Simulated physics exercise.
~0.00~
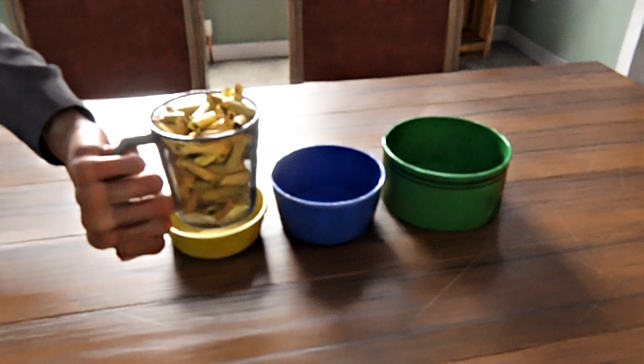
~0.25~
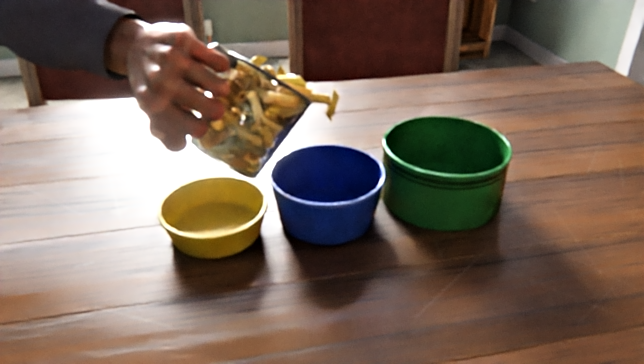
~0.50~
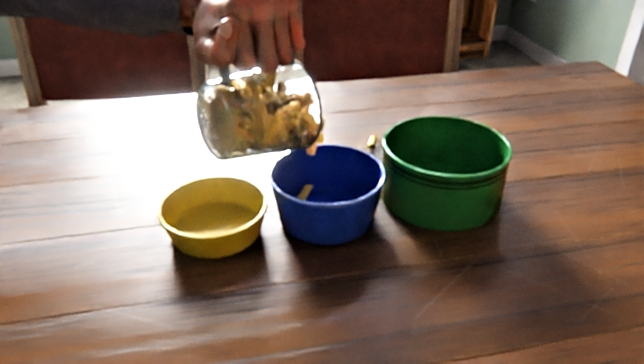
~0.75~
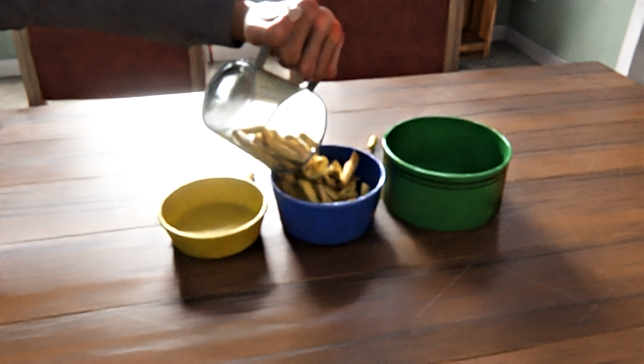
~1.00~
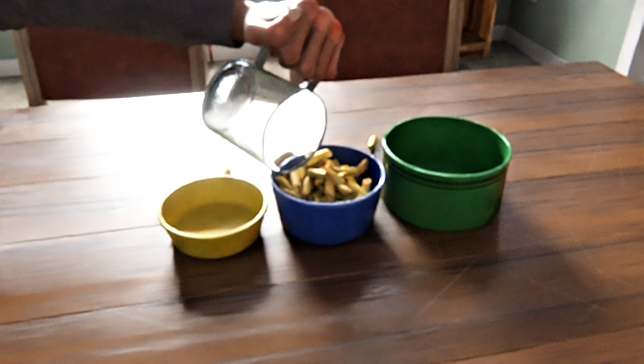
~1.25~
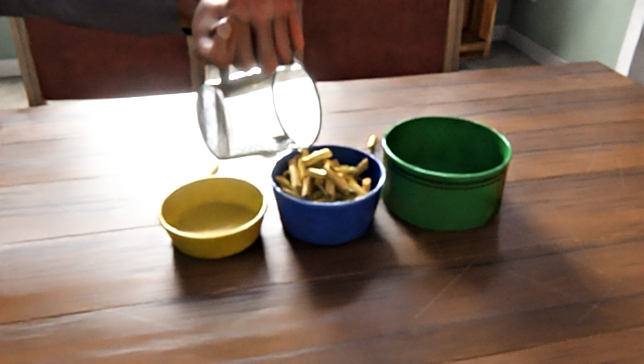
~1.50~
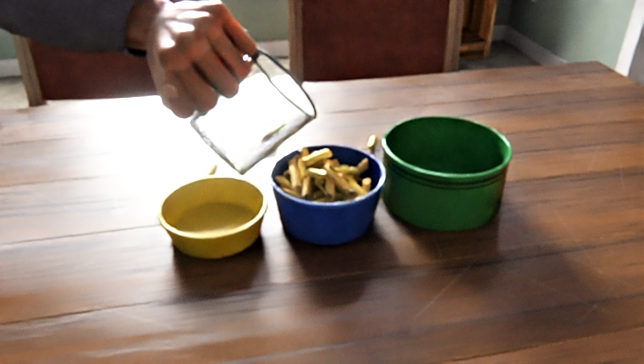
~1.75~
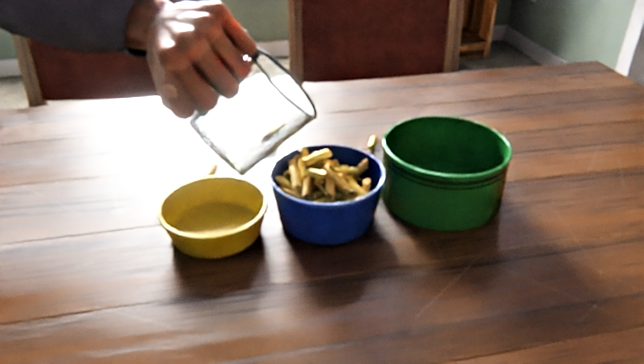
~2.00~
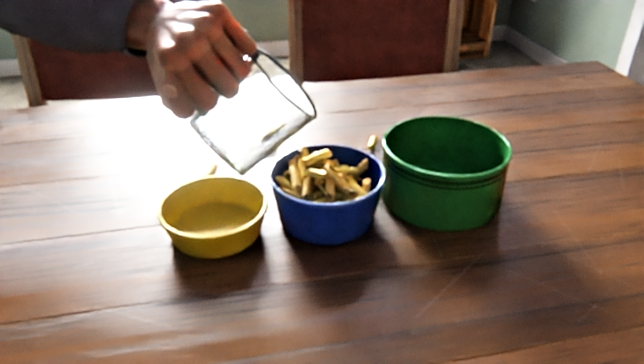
A hand in a dark sleeve holds a clear glass cup full of dry pasta over a wooden table, seen from slightly above by a still camera. A small yellow dish sits at left, a blue dish in the middle and a larger green pot at right, with chairs behind. The hand lifts the cup and tips it rightward, pouring the pasta into the blue dish, while a few pieces land outside. The emptied cup then turns partway back. It stays tilted above the dishes, with the blue one heaped with pasta and the others empty.
